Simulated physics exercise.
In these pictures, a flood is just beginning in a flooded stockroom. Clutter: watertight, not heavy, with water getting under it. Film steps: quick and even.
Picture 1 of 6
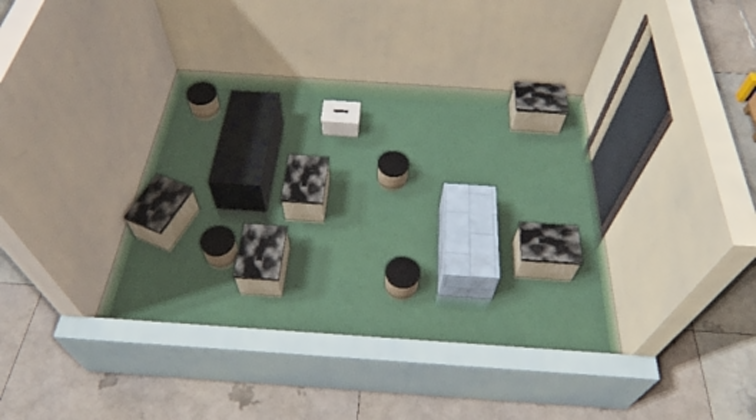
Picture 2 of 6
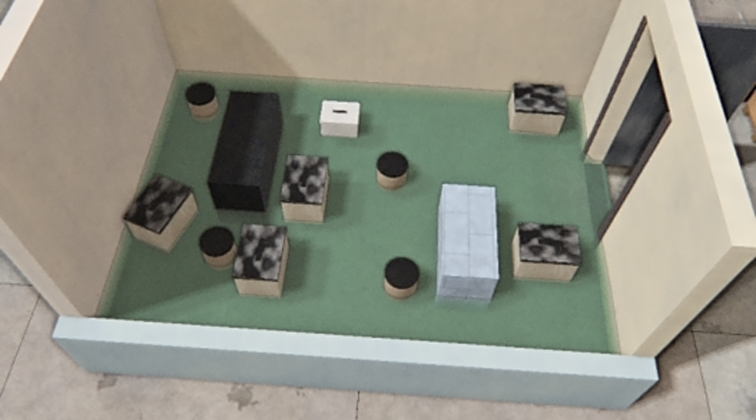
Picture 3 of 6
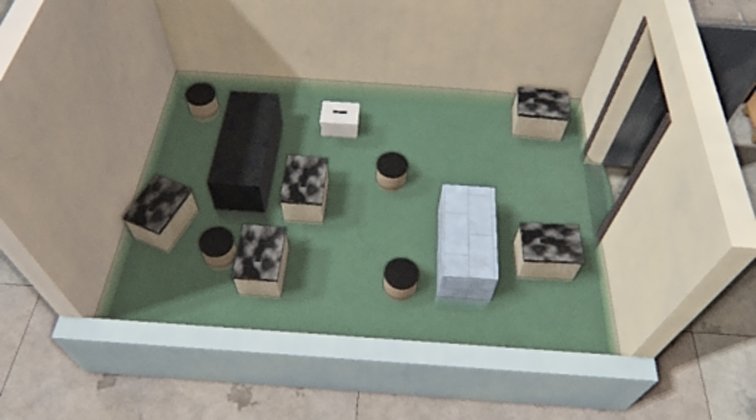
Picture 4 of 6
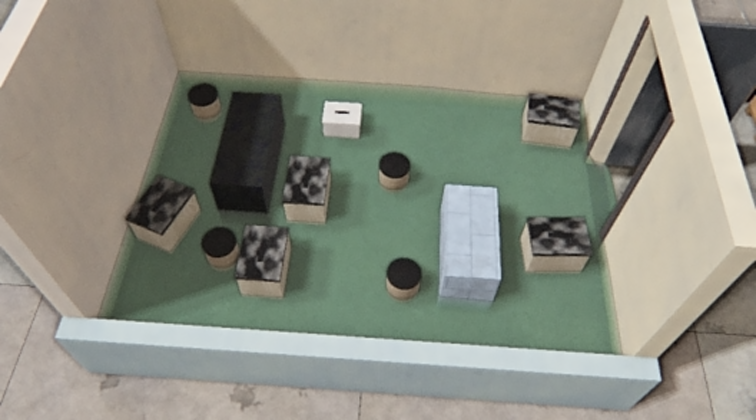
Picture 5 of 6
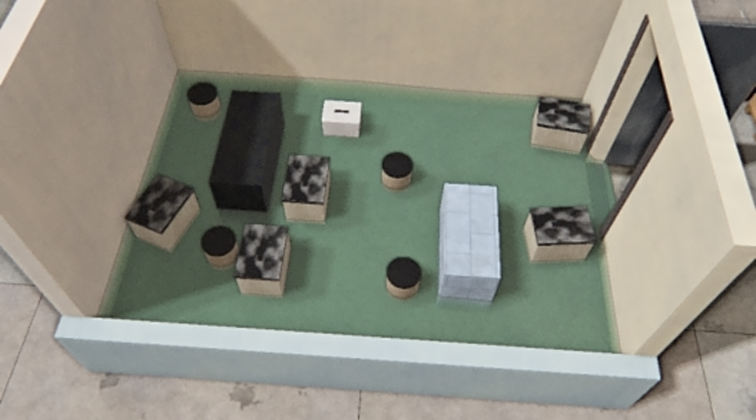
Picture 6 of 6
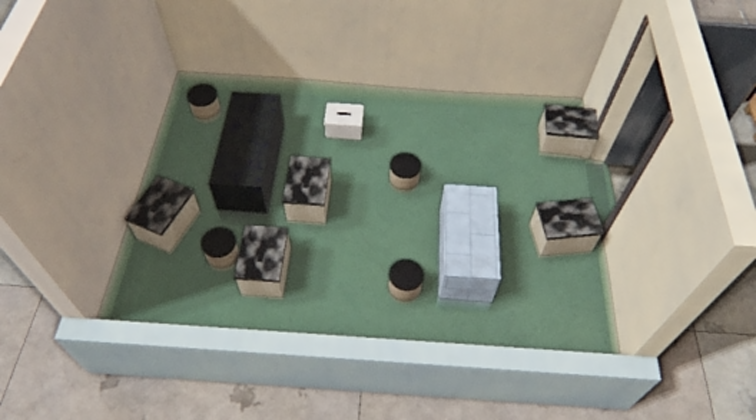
A big black block and a pale one stayed put on the green floor of a small walled room, while two speckled chests on the right slowly drifted, the upper one toward the doorway.
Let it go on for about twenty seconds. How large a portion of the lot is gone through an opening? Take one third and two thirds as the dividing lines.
It is from a third to two thirds of the lot.
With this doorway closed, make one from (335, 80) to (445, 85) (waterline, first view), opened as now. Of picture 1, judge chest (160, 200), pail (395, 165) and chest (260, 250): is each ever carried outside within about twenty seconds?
Answer, item by item: Not lost, lost, lost.
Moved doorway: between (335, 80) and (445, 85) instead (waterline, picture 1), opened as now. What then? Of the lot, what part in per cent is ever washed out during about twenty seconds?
I'd call it 90 per cent.
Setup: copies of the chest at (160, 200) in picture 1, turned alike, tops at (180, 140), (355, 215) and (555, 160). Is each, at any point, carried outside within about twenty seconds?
Per object, in the order given: Never exits / exits at some point / exits at some point.
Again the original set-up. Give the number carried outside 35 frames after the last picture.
The count is 5.
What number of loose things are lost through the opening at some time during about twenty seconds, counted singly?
That works out to 5.
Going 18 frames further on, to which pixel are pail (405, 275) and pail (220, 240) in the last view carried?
Approximately (549, 322), then (300, 243).
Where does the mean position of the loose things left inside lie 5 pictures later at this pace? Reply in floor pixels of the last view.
I'd say roughly (375, 212).
A moment on, 0 of 10 are out; 10 afloat.
Next, 2 of 10 are out; 8 afloat.
Later, 5 of 10 are out; 5 afloat.
In the end, 5 of 10 are out; 5 afloat.
